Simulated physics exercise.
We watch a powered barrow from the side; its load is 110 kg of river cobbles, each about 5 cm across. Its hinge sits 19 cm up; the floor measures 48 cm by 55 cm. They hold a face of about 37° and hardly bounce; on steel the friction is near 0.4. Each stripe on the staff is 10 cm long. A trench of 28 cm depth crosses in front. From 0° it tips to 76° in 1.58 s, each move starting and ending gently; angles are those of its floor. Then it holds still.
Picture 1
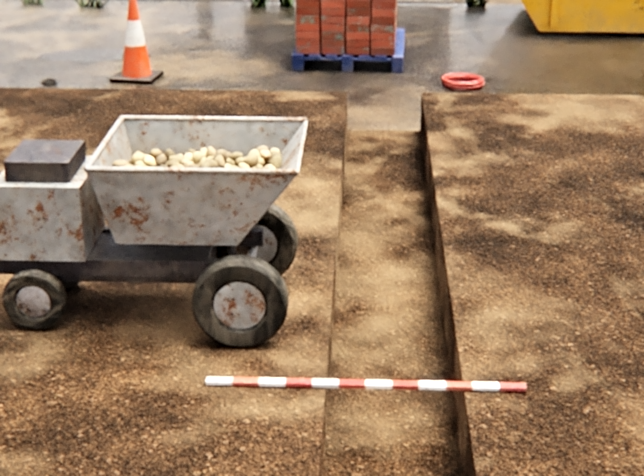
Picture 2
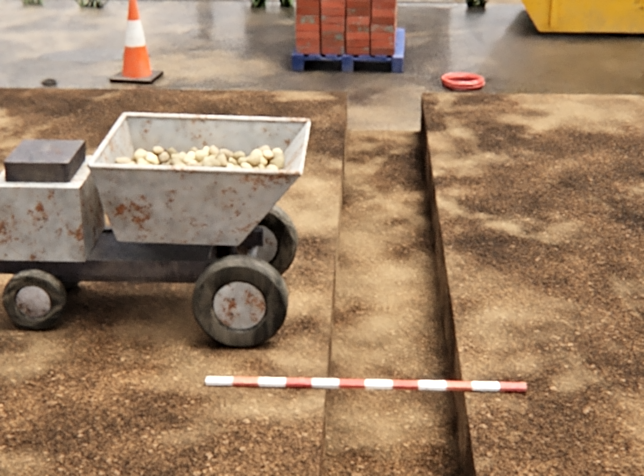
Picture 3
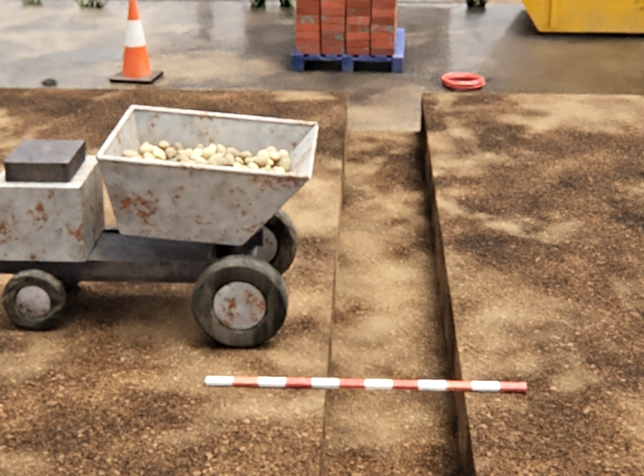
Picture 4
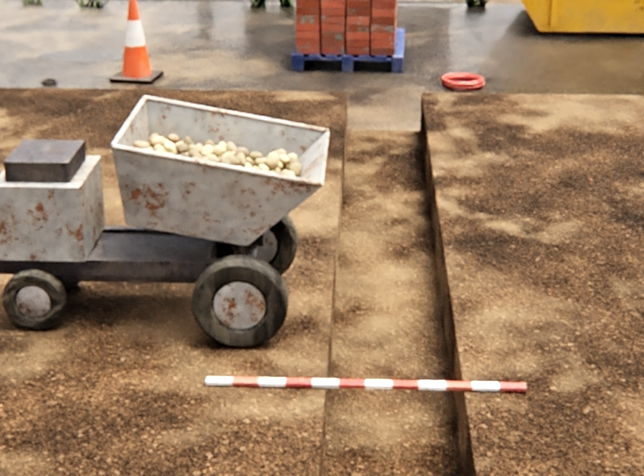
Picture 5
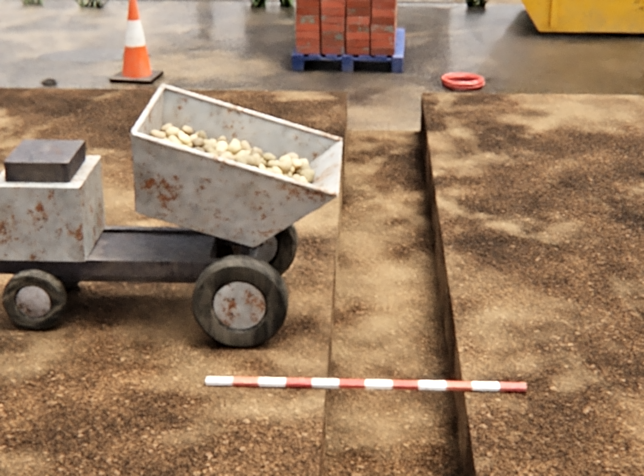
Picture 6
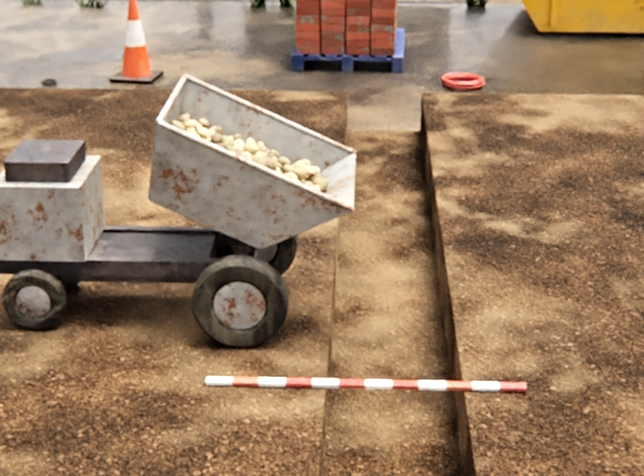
On a worksite of brown gravelly ground, a rusty grey powered barrow stands beside a shallow trench with a red-and-white staff lying across it. Its tray, loaded with pale cobbles, begins nearly level, then tilts steadily steeper, the left end rising and the lip swinging out to the right over the trench.
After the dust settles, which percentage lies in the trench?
Roughly 94 per cent ends in the trench.
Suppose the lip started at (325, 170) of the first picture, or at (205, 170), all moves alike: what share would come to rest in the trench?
Near 70 per cent from the first place, 95 from the second.
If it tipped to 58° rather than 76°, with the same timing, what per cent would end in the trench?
In that case some 45 per cent.
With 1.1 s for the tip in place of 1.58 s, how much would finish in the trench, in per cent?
It would be near 90 per cent.
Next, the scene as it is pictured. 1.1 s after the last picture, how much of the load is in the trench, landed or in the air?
About 45 per cent by then.
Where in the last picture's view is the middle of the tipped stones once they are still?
Near (417, 360).
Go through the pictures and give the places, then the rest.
Lip at (297, 172), floor tilted 0°, highest stones at (231, 159), in the first picture.
The tray is at 1°, its lip at (300, 173); the top of the load is at (209, 160), in the second picture.
Lip at (309, 178), floor tilted 5°, highest stones at (198, 156), in the third picture.
The tray is at 10°, its lip at (322, 185); the top of the load is at (173, 151), in the fourth picture.
Lip at (337, 195), floor tilted 17°, highest stones at (173, 141), in the fifth picture.
The tray is at 25°, its lip at (353, 209); the top of the load is at (191, 134), in the sixth picture.
Then, 0.6 s after the last picture the floor is at 64°, 100 % in the tray; the foremost stones are at (394, 264).
Then, 1.1 s after the last picture the floor is at 76°, 50 % in the tray, 46 % in the trench, 3 % past the trench; the foremost stones are at (479, 305).
Then, 1.4 s after the last picture the floor is at 76°, 18 % in the tray, 76 % in the trench, 6 % past the trench; the foremost stones are at (542, 307).
Then, 3.4 s after the last picture the floor is at 76°, 0 % in the tray, 94 % in the trench, 6 % past the trench; the foremost stones are at (563, 304).
